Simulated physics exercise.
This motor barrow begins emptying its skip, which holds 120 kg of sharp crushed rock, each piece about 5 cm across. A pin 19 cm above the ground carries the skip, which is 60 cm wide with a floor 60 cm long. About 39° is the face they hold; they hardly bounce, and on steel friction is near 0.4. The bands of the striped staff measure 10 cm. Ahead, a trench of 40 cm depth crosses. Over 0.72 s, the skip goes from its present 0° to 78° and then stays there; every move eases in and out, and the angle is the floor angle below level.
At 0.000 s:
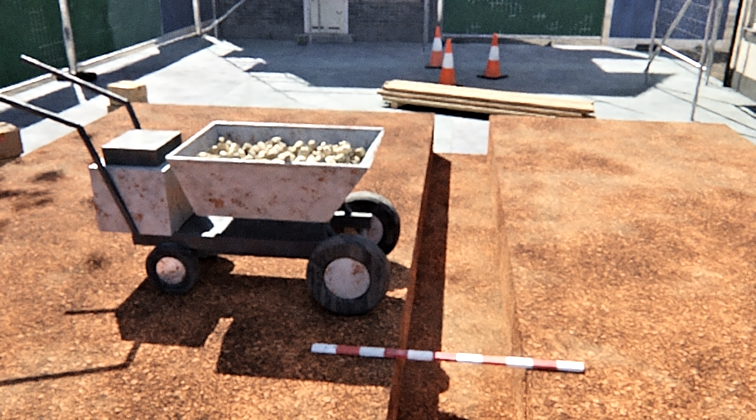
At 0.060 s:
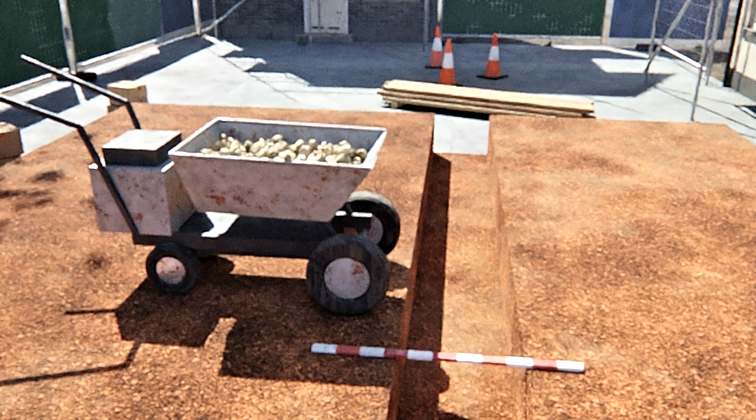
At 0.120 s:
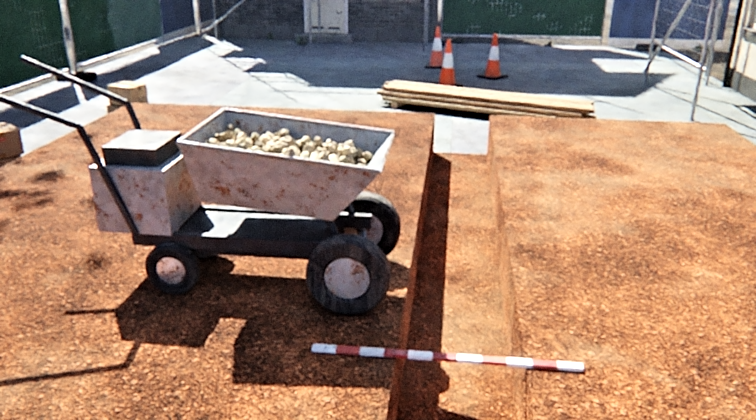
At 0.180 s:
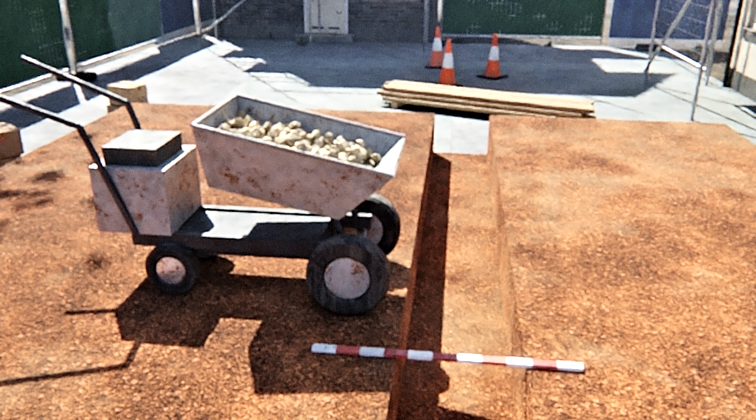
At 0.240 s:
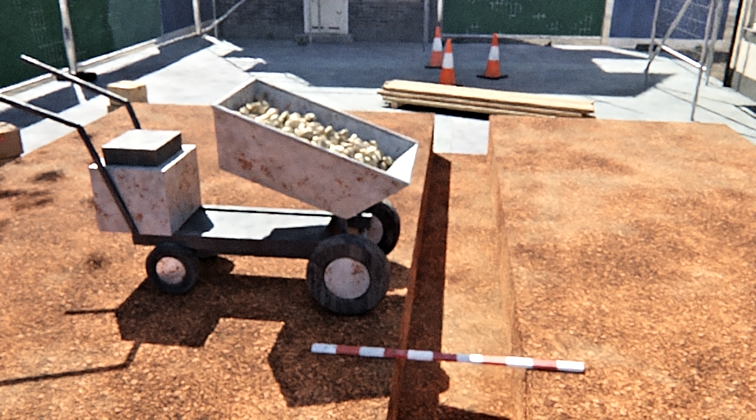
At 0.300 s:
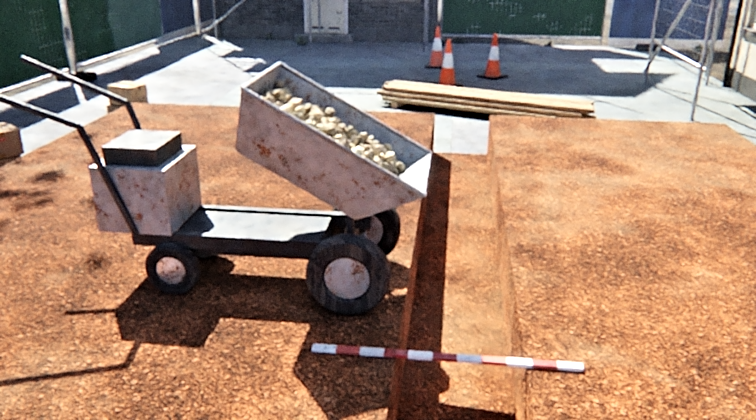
A small motor barrow loaded with pale stones stood on reddish ground beside a narrow trench, and its grey skip tilted steadily forward to the right, its back end rising well above the frame.
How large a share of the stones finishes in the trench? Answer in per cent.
A share of about 57 per cent.
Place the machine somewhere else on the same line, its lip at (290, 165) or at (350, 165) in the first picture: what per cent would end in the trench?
I'd say some 100 per cent and some 75 per cent.
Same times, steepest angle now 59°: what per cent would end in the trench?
I'd guess some 25 in a hundred.
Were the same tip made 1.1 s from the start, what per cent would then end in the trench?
Roughly 75 per cent.
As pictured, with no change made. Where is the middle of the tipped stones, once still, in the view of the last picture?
Somewhere around (506, 340) in the last picture.
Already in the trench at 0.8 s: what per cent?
Some 25 per cent.
After 0.5 s the floor is at 66°; 100 % in the skip; the foremost stones are at (460, 221).
After 0.8 s the floor is at 78°; 58 % in the skip, 24 % in the trench, 18 % past the trench; the foremost stones are at (562, 302).
After 1.2 s the floor is at 78°; 13 % in the skip, 43 % in the trench, 43 % past the trench; the foremost stones are at (722, 315).
After 3.1 s the floor is at 78°; 0 % in the skip, 57 % in the trench, 43 % past the trench; the foremost stones are past the picture's edge.
